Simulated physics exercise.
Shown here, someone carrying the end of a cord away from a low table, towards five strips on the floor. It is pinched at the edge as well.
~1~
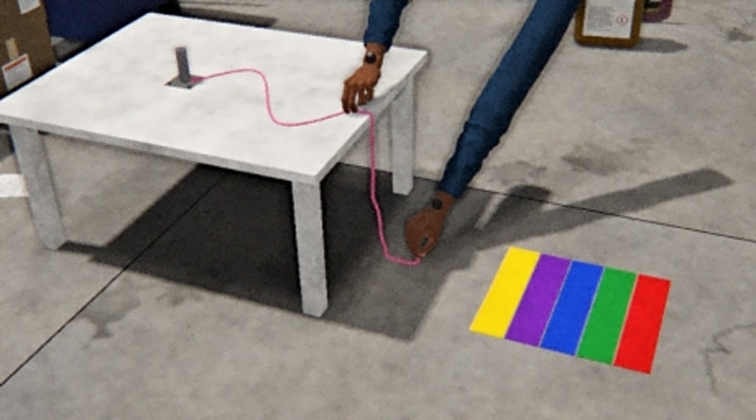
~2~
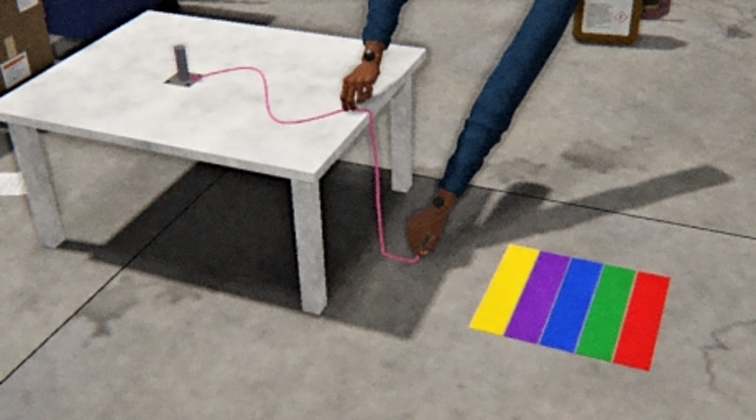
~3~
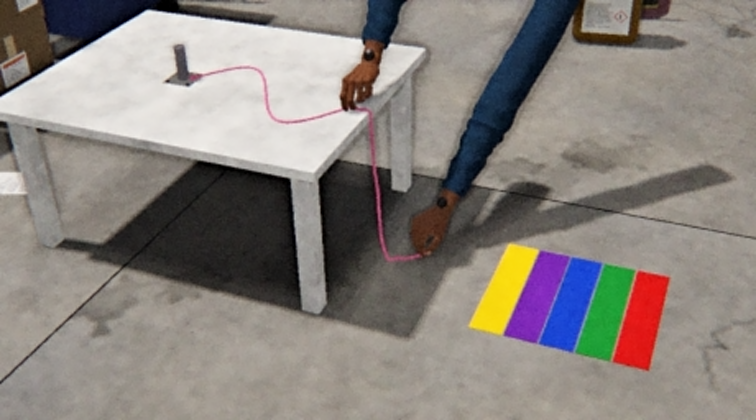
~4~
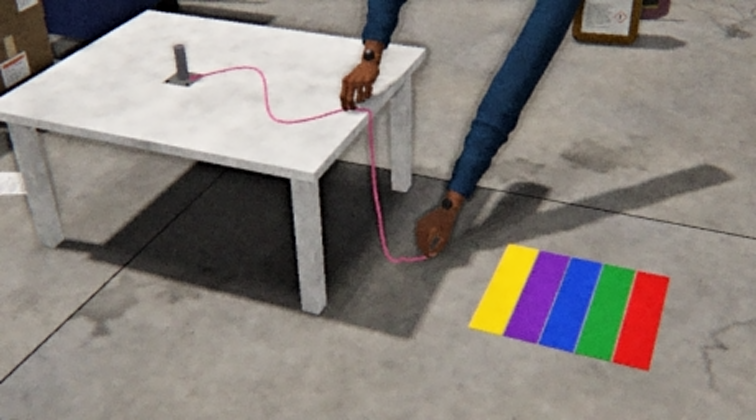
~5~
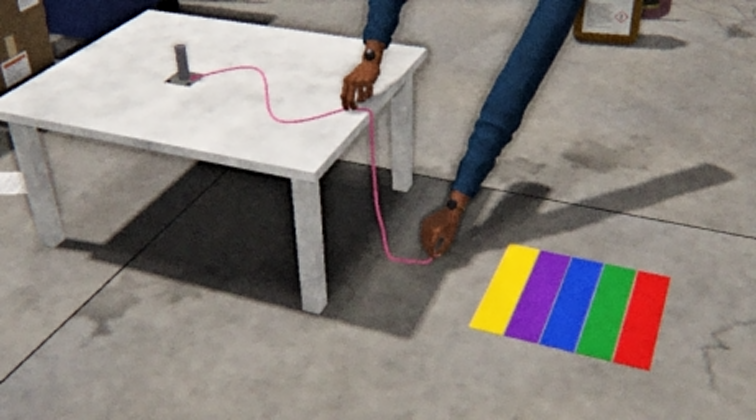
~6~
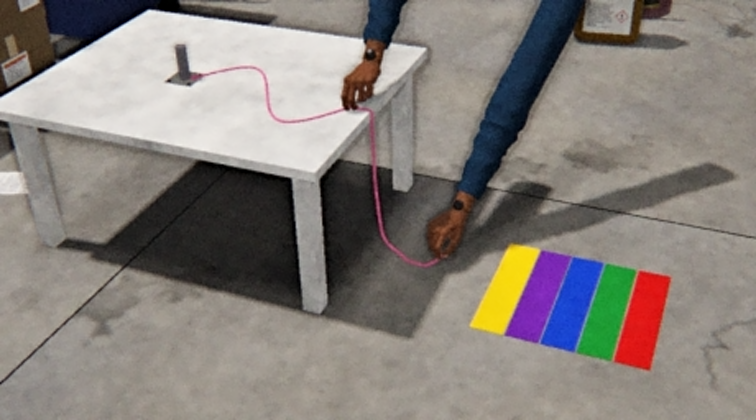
A hand slowly draws a pink cord's end slightly right while another pinches it at the table edge.
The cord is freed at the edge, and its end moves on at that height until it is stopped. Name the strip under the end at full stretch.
Over red.
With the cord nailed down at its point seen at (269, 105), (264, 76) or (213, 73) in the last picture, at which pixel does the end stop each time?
Near (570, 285), (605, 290) and (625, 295).
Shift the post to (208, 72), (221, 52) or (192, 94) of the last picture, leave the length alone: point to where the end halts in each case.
Try by try, around (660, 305), (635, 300) and (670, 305).
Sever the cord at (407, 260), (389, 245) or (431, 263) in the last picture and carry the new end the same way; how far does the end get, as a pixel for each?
Near (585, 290), (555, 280) and (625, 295).
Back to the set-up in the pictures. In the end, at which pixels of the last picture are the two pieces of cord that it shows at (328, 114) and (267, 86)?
They go to (412, 138) and to (292, 97).
Early on, end near (577, 286); over blue.
Midway, end near (617, 295); over green.
At the end of the slack, end near (642, 300); over red. The end stops over the red strip.
